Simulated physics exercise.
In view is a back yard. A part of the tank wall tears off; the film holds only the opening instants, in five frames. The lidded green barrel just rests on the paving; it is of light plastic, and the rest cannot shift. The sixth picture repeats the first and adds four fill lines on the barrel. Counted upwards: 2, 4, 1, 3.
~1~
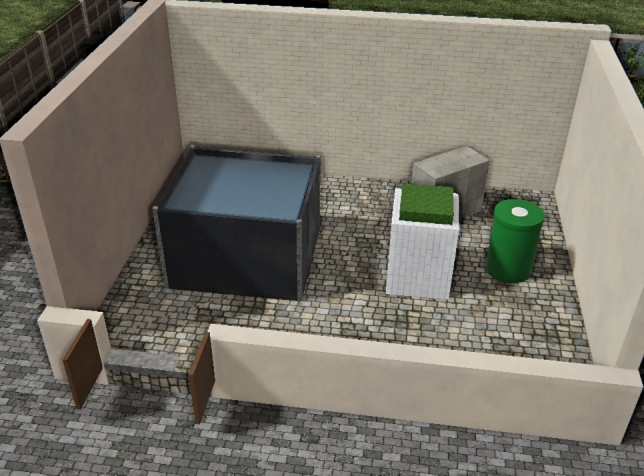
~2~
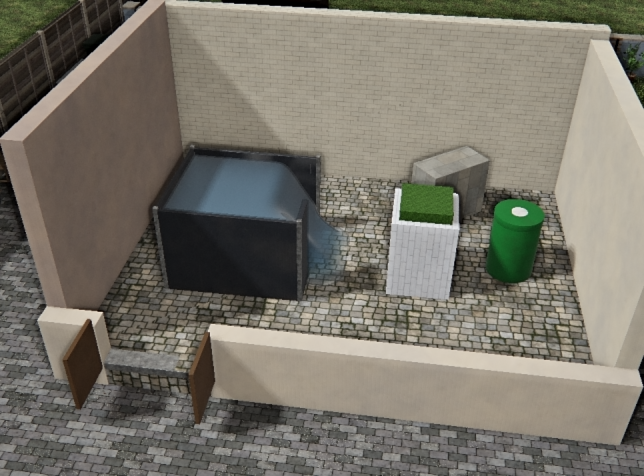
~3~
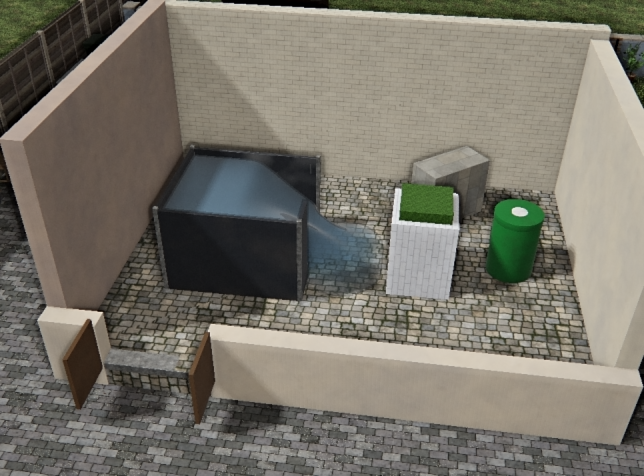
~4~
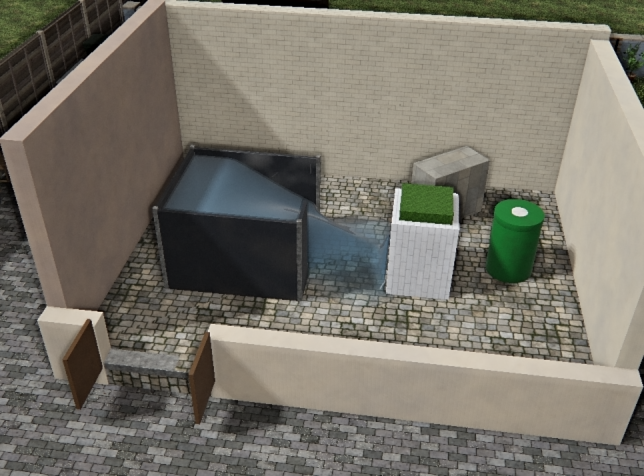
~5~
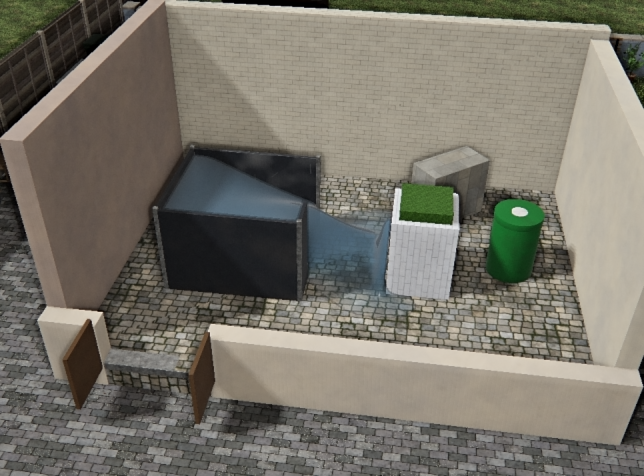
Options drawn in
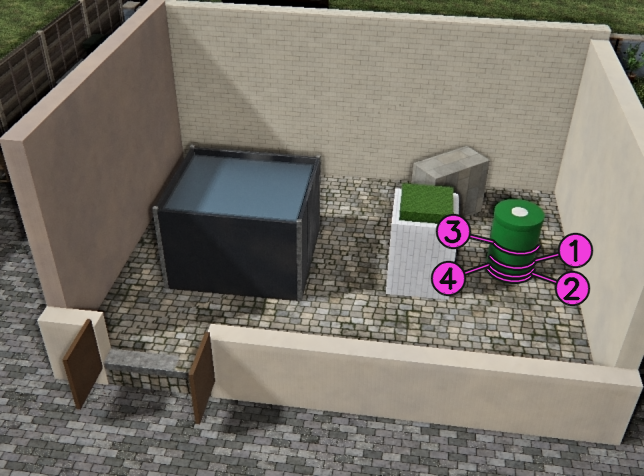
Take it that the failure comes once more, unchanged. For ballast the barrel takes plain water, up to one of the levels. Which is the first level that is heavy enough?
Level 3 just does it.
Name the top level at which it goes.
That is level 1.
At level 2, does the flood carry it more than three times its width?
Yes, it does.
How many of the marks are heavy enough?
One.
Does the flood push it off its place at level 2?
Yes, it does.
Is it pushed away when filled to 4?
Yes.
In magenta, 1 at (514, 267); 2 at (511, 281); 3 at (517, 253); 4 at (512, 276); from the bottom up 2, 4, 1, 3.
With 1, it is pushed about its own width away.
With 2, it is pushed about 8 times its own width away.
With 3, it shifts by a finger or two and stays.
With 4, it is pushed about 7 times its own width away.
